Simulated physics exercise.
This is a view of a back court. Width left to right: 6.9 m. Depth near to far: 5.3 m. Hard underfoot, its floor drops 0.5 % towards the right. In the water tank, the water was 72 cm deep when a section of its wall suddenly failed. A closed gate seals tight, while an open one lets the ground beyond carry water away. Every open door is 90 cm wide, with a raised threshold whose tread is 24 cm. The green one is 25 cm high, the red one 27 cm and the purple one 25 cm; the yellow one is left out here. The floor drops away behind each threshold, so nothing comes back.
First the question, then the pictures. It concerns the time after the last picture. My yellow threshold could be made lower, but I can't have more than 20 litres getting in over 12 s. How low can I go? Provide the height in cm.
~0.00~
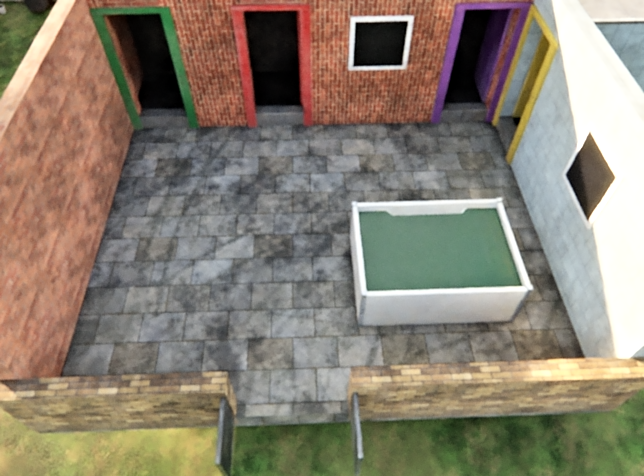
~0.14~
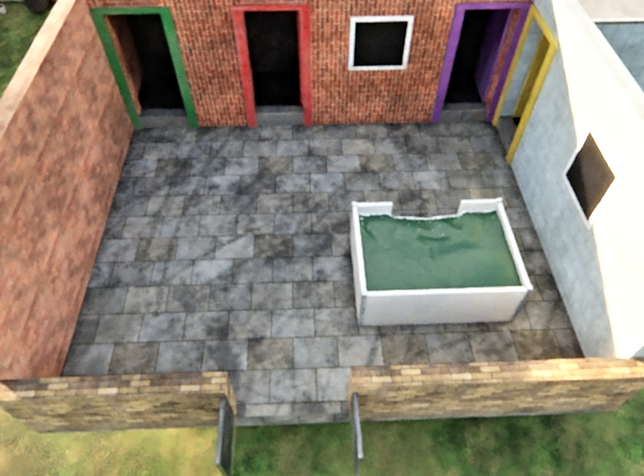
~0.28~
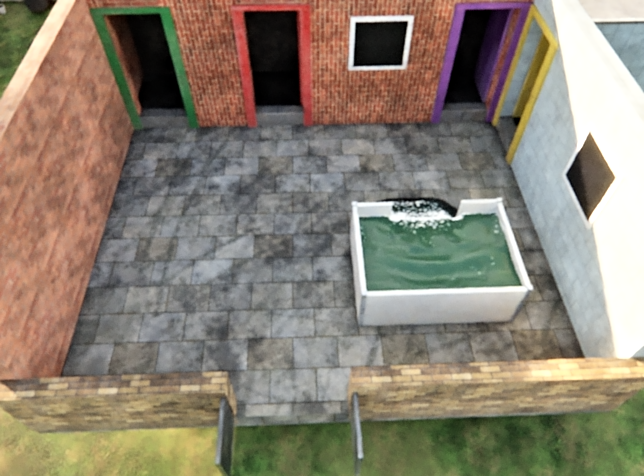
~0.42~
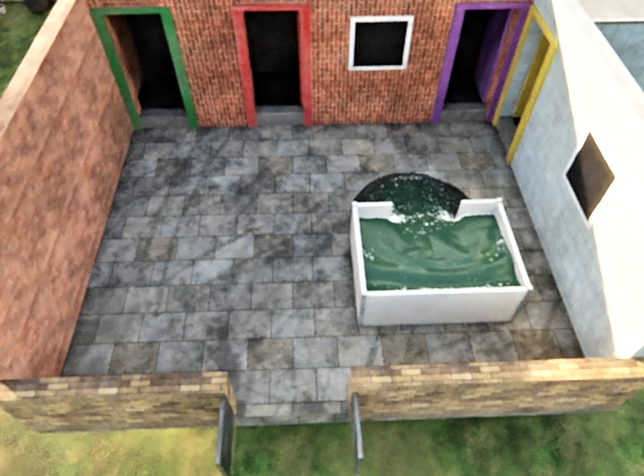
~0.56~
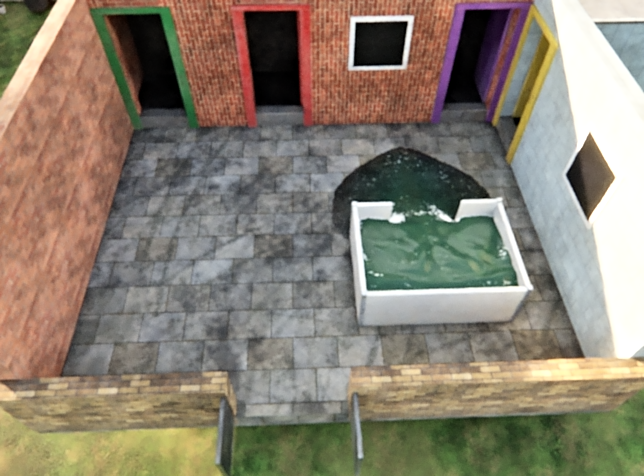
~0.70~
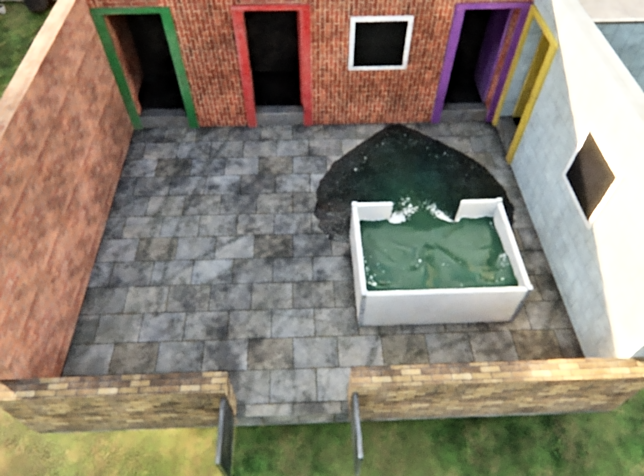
You could bring it down to roughly 23 cm.
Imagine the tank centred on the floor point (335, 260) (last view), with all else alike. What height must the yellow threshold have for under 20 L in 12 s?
About 21 centimetres.
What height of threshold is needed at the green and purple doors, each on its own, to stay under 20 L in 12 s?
You'd want about 8.5 centimetres at green and about 23 centimetres at purple.
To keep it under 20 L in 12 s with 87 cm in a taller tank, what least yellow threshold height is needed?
Roughly 29 centimetres.
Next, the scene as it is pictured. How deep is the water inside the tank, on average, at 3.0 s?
Some 27 cm.
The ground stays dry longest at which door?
I'd say the green door.
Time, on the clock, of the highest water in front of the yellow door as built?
Around 2.2 s.
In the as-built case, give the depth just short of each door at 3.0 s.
Lab note, depth in cm: Green 5; red 11; yellow 21; purple 21.
After 1.4 s water covers 30 % of the floor, deepest (36 cm) near (492, 123); 11 cm at the yellow door, 0 litres in over its 24 cm threshold.
After 3.0 s water covers 40 % of the floor, deepest (24 cm) near (399, 125); 21 cm at the yellow door, 17 litres in over its 24 cm threshold.
After 12.0 s water covers 100 % of the floor, deepest (10 cm) near (53, 404); 6 cm at the yellow door, 18 litres in over its 24 cm threshold.
At the yellow door as built, the water arrived by 1.1 s and peaked near 29 cm at 2.2 s.
Run again over the same 12 s with other heights there, 40 litres in over 19 cm, 13 litres over 26 cm. The limit of 20 litres is kept from about 23 cm up.
